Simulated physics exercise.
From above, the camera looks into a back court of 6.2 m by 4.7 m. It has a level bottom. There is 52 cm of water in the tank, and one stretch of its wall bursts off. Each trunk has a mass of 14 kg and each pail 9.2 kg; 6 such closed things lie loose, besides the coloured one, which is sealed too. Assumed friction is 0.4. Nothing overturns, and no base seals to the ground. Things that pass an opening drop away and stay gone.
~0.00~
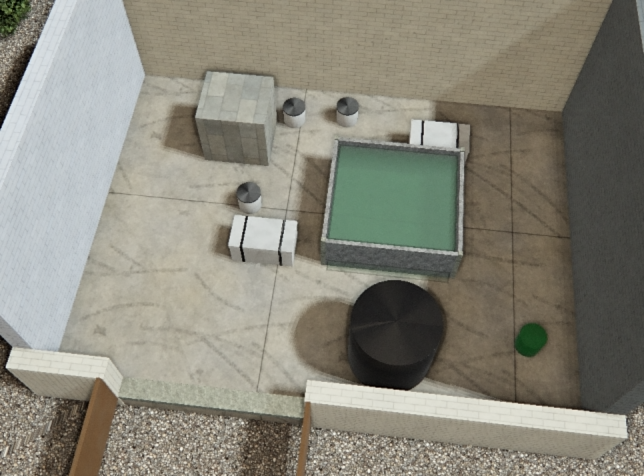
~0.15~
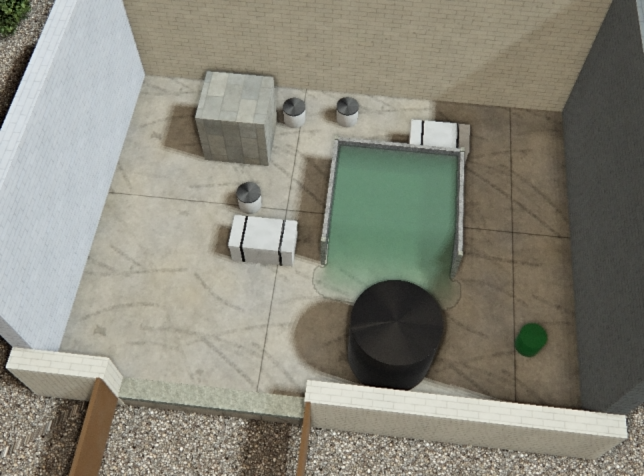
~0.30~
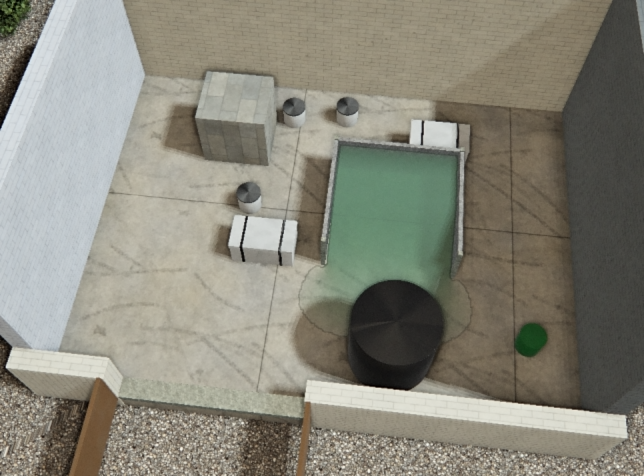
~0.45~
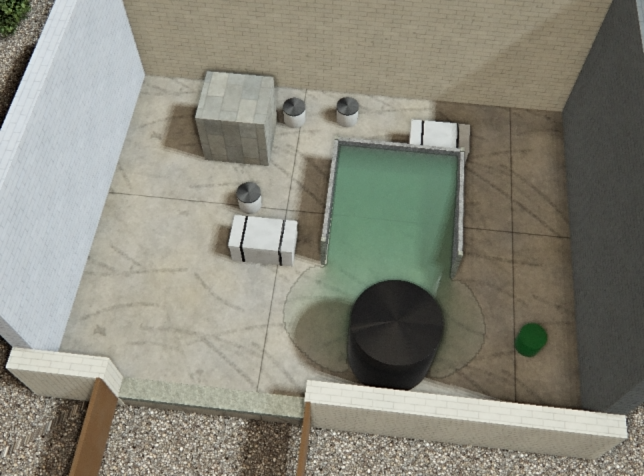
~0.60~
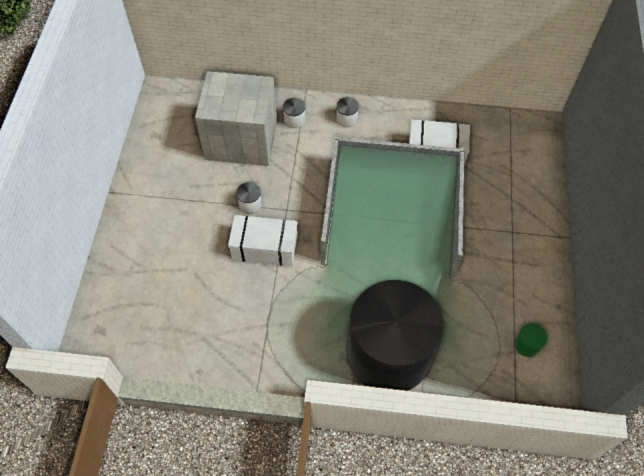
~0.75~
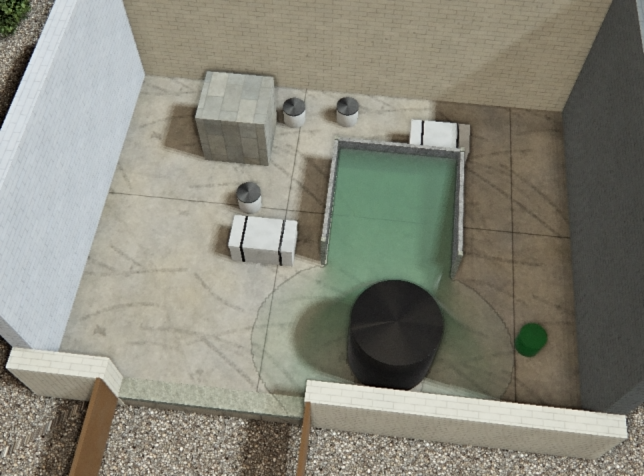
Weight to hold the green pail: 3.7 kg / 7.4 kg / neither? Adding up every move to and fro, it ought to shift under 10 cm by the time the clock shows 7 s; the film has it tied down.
Neither.
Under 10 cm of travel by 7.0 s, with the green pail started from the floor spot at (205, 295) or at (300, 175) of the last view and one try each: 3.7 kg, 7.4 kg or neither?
First spot: No mass works; second spot: Light mass works.
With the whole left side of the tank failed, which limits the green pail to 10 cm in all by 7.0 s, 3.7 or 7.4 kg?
So the lighter pick works.
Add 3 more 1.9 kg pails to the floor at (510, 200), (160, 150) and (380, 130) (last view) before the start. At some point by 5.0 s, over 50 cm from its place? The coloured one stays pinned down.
One after another they come out beyond the mark, within the mark, within the mark.
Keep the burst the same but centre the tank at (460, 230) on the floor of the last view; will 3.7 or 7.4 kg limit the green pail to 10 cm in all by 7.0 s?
Then, put simply, both options fail.
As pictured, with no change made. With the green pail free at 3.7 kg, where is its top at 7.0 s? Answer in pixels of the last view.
Estimated position: Close to (553, 110).
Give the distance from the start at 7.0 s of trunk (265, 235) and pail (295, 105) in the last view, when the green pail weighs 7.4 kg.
0 cm and 0 cm.
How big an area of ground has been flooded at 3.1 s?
At that time the wet patch spans about 15 m2.
After 1.4 s the green pail would be 39 cm from its start with 3.7 kg and 21 cm from its start with 7.4 kg; 5 cm of water round it then.
After 3.1 s the green pail would be 109 cm from its start with 3.7 kg and 128 cm from its start with 7.4 kg; 3 cm of water round it then.
After 4.9 s the green pail would be 313 cm from its start with 3.7 kg and 139 cm from its start with 7.4 kg; 4 cm of water round it then.
After 7.0 s the green pail would be 344 cm from its start with 3.7 kg and 139 cm from its start with 7.4 kg; 2 cm of water round it then.
